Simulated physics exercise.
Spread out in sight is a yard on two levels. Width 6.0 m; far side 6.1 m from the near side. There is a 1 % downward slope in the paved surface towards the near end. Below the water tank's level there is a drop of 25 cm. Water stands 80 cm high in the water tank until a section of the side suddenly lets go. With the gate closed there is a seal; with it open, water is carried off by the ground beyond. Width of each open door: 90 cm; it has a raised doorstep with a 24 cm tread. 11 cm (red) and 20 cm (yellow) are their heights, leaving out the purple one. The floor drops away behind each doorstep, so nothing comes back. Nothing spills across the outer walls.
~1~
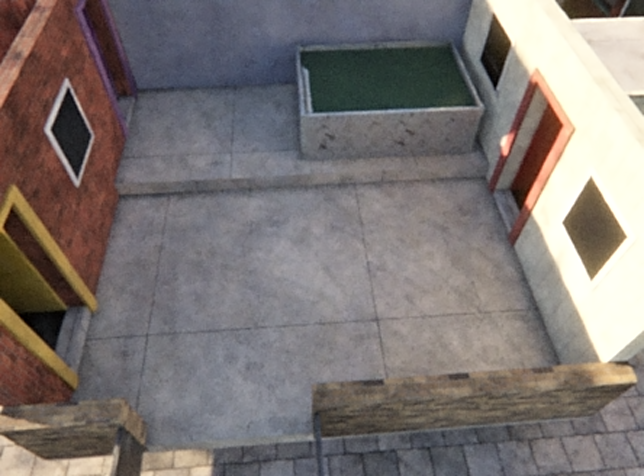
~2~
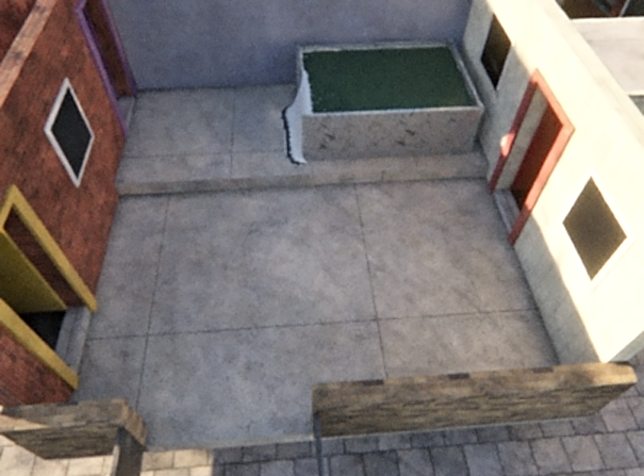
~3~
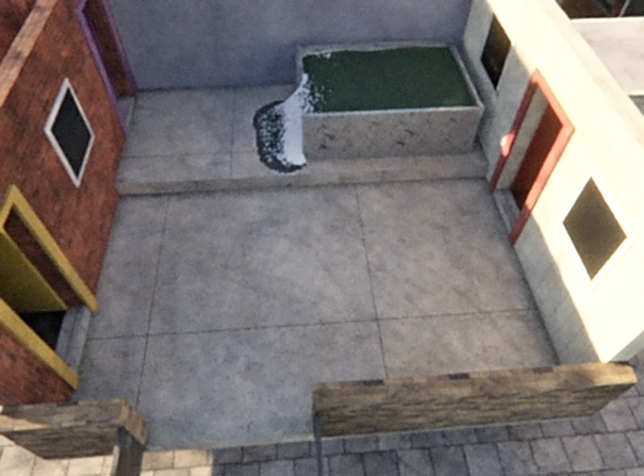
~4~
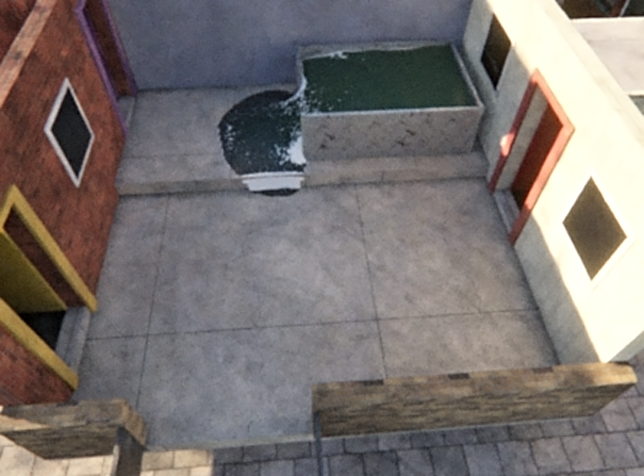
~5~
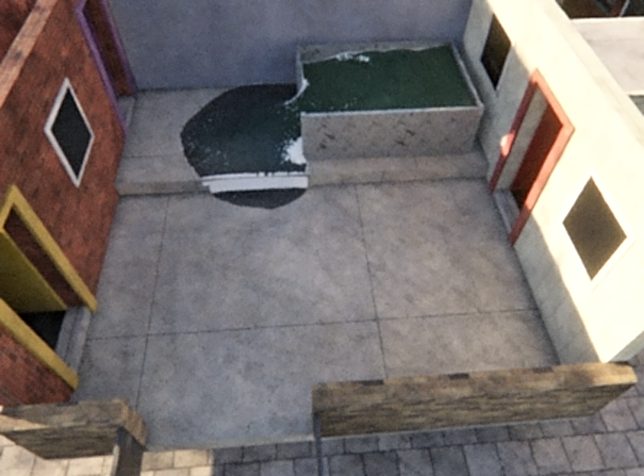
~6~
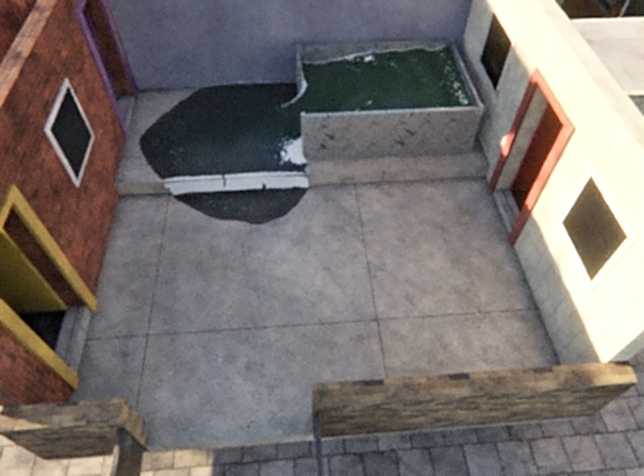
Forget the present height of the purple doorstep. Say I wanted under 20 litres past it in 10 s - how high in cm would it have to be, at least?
You would need about 34 cm.
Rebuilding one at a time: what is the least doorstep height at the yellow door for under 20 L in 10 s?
Yellow door - some 17 centimetres.
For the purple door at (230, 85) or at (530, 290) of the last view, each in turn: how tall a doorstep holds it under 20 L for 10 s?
You'd want roughly 16 cm there first, then roughly 8.5 cm.
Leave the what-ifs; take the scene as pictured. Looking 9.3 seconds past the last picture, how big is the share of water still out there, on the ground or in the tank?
Roughly 64 percent of the water remains.
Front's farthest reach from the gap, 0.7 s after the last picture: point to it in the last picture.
Somewhere near the pixel (102, 272).
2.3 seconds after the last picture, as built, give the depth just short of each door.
Reading in centimetres: Red = 0, purple = 32, yellow = 16.
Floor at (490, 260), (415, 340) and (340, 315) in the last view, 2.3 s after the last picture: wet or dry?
Going in order: Untouched, untouched, untouched.
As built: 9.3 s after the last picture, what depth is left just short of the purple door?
Lab note: Depth approx. 6.0 cm.
Then, 0.7 s after the last picture water covers 35 % of the floor, deepest (44 cm) near (297, 139); 28 cm at the purple door, 39 litres in over its 12 cm doorstep.
Then, 2.3 s after the last picture water covers 45 % of the floor, deepest (46 cm) near (65, 430); 32 cm at the purple door, 285 litres in over its 12 cm doorstep.
Then, 9.3 s after the last picture water covers 95 % of the floor, deepest (16 cm) near (65, 430); 6 cm at the purple door, 415 litres in over its 12 cm doorstep.
At the purple door as built, the water peaked near 39 cm, 1.5 s after the last picture.
Run again over the same 10 s with other heights there, 47 litres in over 30 cm, 2 litres over 40.5 cm. The limit of 20 litres is kept from about 34 cm up.
